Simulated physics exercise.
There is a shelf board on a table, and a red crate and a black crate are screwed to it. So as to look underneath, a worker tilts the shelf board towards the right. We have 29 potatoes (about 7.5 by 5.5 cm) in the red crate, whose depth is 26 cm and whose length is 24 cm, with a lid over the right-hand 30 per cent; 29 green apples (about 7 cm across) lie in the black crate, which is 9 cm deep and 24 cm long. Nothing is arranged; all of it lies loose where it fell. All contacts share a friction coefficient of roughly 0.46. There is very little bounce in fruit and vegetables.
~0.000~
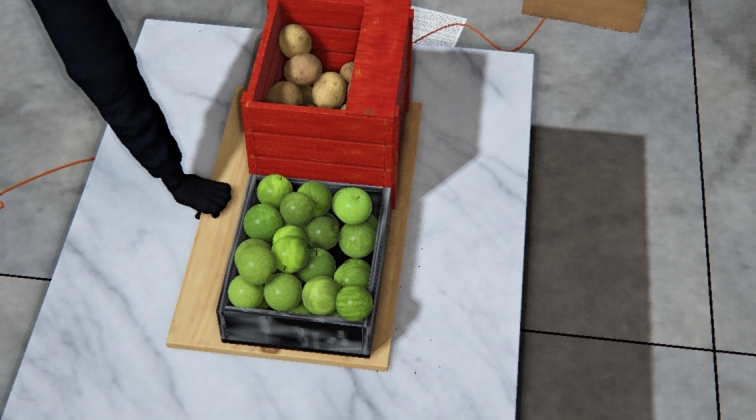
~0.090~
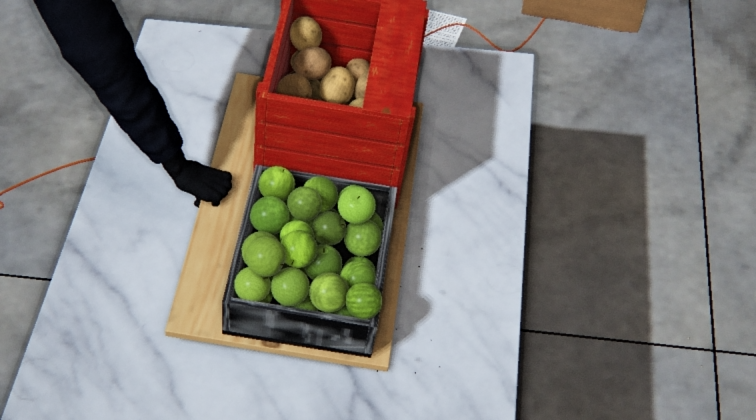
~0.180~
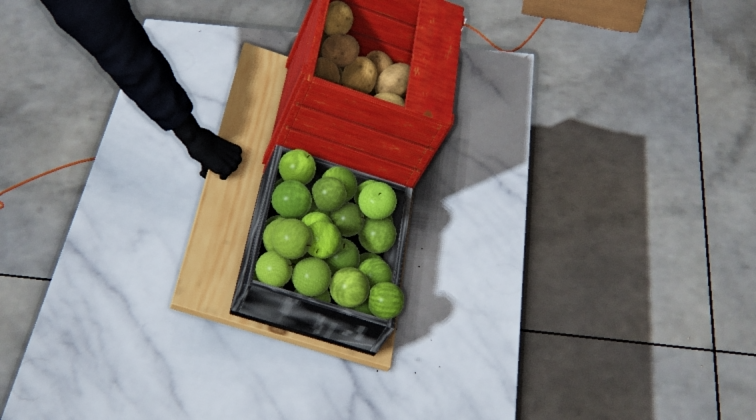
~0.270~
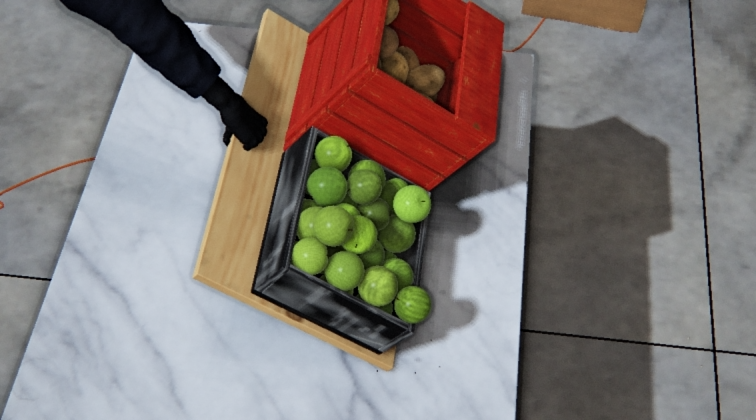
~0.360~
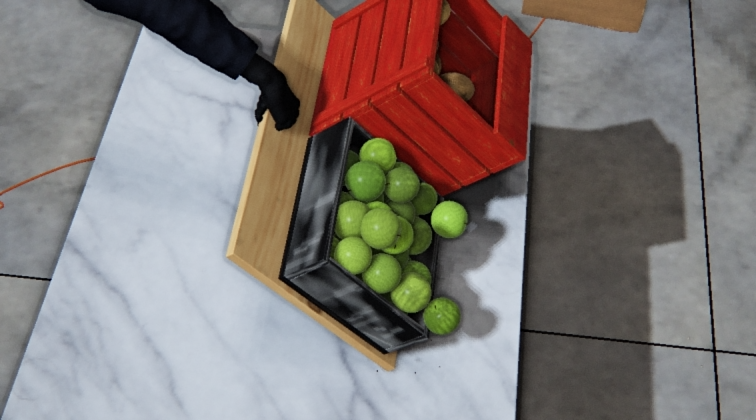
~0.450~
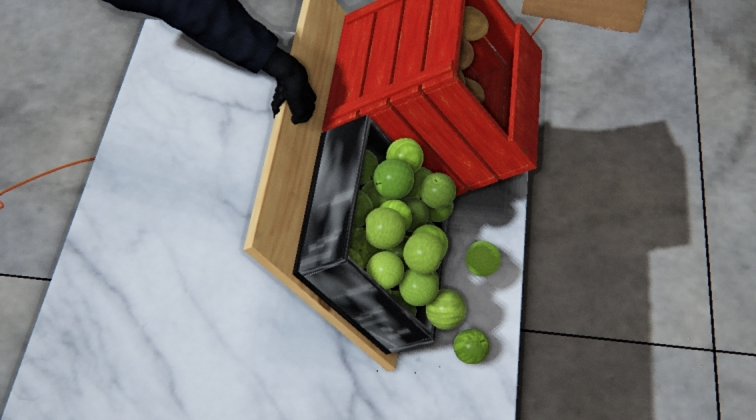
On a marble table, a black-gloved hand tilts a wooden board steeply to the right, along with its red crate of potatoes and black crate of green apples; the apples shift rightward and two leave their crate.
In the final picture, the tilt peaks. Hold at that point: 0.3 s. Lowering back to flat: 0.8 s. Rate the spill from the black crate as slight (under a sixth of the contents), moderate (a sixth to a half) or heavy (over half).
Moderate.
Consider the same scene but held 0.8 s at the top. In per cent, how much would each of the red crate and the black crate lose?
Red crate 0%, black crate 40%.
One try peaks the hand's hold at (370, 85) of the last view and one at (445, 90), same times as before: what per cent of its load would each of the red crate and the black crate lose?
First try, then second: The red crate sheds 0 then 30 per cent, and the black crate sheds 70 then 100 per cent.
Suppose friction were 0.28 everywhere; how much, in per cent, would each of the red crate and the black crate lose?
Red crate 0, black crate 40 per cent.
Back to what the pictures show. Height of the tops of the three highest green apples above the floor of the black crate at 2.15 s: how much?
Height: Roughly 12 cm.
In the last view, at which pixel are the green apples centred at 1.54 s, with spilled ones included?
(354, 267).
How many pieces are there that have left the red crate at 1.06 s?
At that moment the red crate count out stands near 0.
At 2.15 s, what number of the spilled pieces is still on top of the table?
My count comes to close to 1.
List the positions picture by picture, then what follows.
In the first picture (we follow the rim corner now nearest the camera), black crate at (363, 323); red crate at (386, 117); tilt 0°; nothing out yet.
Black crate at (370, 323); red crate at (403, 117); tilt 6°, in the second picture.
Black crate at (387, 323); red crate at (442, 122); tilt 19°, in the third picture.
Black crate at (408, 327); red crate at (486, 137); tilt 35°, in the fourth picture.
Black crate at (425, 332); red crate at (517, 154); tilt 48°, in the fifth picture.
Black crate at (431, 334); red crate at (528, 163); tilt 54°; 2 out, the lowest apple at (483, 259), in the sixth picture.
After 0.72 s, tilt 54°; 0 of 29 out of the red crate and 8 of 29 out of the black crate.
After 1.06 s, tilt 36°; 0 of 29 out of the red crate and 10 of 29 out of the black crate.
After 1.54 s, tilt 0°; 0 of 29 out of the red crate and 10 of 29 out of the black crate.
Final count (at 2.15 s), 0 of 29 out of the red crate and 10 of 29 out of the black crate. Asked share, 10 of 29, 34 per cent.
